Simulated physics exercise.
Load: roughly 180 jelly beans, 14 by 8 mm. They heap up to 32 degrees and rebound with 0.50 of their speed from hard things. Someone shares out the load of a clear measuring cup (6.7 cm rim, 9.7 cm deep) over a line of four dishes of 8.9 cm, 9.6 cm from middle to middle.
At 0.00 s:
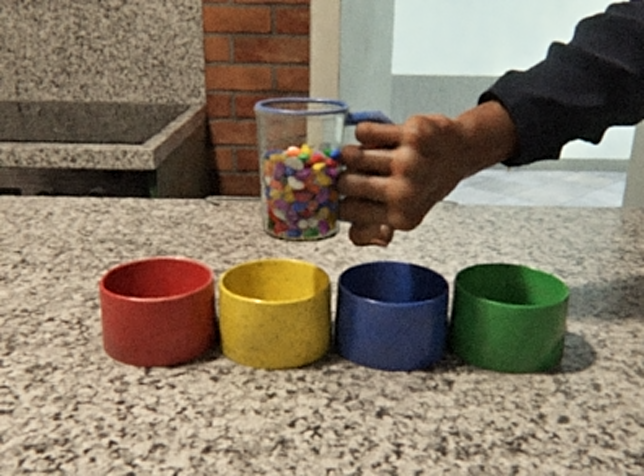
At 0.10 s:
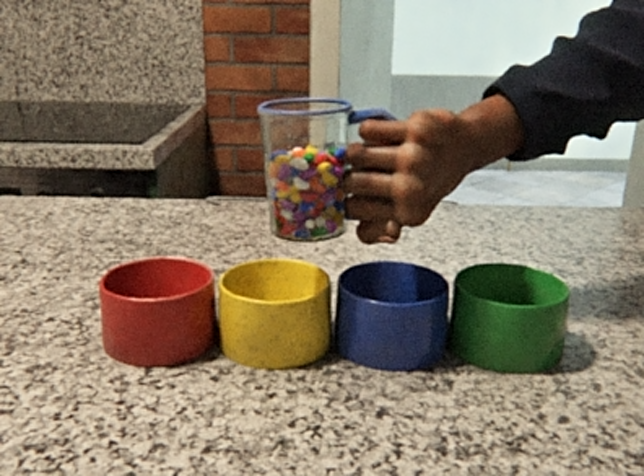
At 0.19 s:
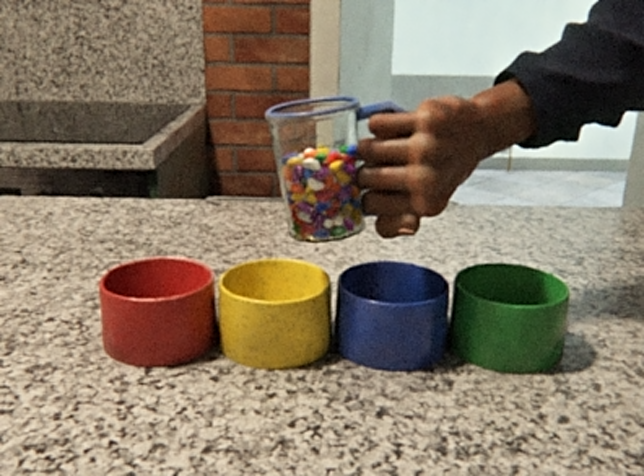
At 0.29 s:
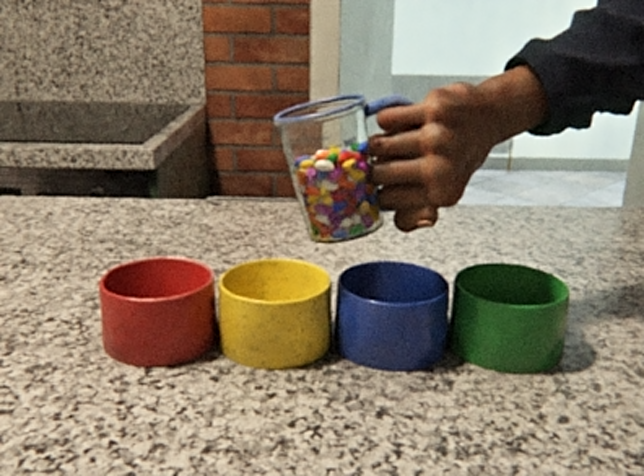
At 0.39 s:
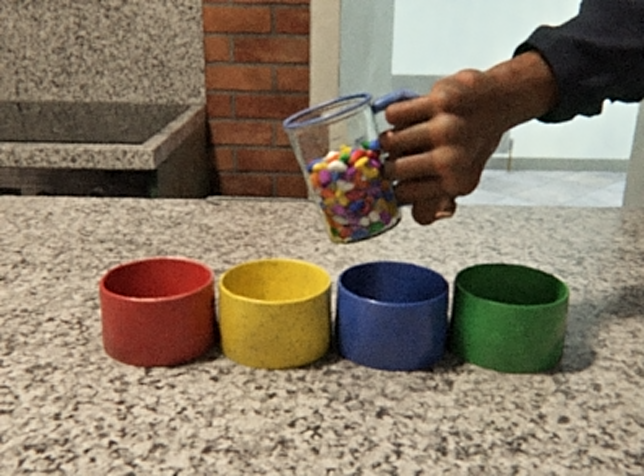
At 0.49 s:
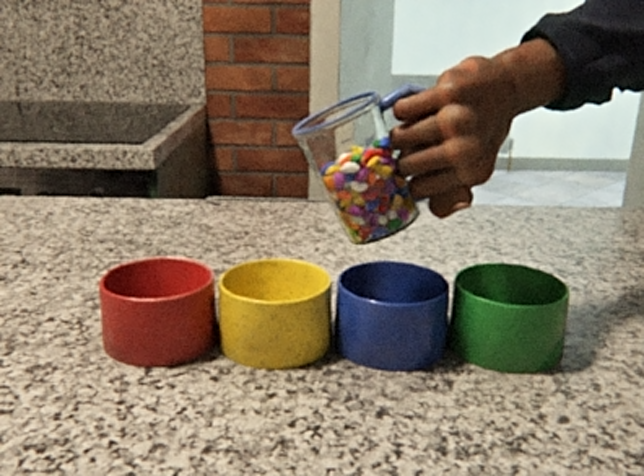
On a speckled stone counter, a hand held a clear cup of colorful candies above red, yellow, blue and green dishes, then moved it slightly to the right while gradually tilting it leftward.
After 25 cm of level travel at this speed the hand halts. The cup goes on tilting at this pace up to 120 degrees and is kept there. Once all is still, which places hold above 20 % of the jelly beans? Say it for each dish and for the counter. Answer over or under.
Red under, blue under, green over, yellow under, counter under.
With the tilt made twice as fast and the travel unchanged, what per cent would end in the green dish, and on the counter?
In that case green 0, counter 0.
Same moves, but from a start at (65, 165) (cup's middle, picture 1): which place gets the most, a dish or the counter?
The winner: Yellow.
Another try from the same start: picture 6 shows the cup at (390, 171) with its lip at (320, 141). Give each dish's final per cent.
Red 0, blue 0, green 100, yellow 0.
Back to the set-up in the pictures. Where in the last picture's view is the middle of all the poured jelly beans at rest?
Near (504, 320).
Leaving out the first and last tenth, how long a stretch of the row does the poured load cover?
Roughly 5 cm.
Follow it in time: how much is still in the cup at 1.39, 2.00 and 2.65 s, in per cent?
About 100, 75, 0.
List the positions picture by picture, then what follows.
Cup at (302, 169), tilt 0 degrees, lip at (258, 106), moved 0.0 cm; middle of the pieces at (303, 191); red dish at (158, 278); yellow dish at (275, 280); blue dish at (393, 282); green dish at (511, 284), in the first picture.
Cup at (307, 169), tilt 2 degrees, lip at (261, 107), moved 0.4 cm; middle of the pieces at (309, 191), in the second picture.
Cup at (320, 170), tilt 8 degrees, lip at (268, 113), moved 1.4 cm; middle of the pieces at (324, 191), in the third picture.
Cup at (334, 170), tilt 14 degrees, lip at (276, 118), moved 2.4 cm; middle of the pieces at (339, 191), in the fourth picture.
Cup at (347, 170), tilt 19 degrees, lip at (285, 125), moved 3.5 cm; middle of the pieces at (354, 190), in the fifth picture.
Cup at (360, 170), tilt 25 degrees, lip at (294, 131), moved 4.5 cm; middle of the pieces at (369, 190); red dish at (158, 278); yellow dish at (275, 280); blue dish at (393, 282); green dish at (511, 284). Its pace works out near 60 degrees a second; the hand travels 11 cm a second, in the sixth picture.
After 1.39 s, tilt 78 degrees; cup holds 100 %.
Then, at 2.00 s, tilt 114 degrees; cup holds 75 %, green 20 %.
After 2.65 s, tilt 120 degrees; cup holds 0 %, green 95 %.
By 3.0 s all is still; red 0 %, blue 0 %, green 95 %, yellow 0 %, counter 0 %.
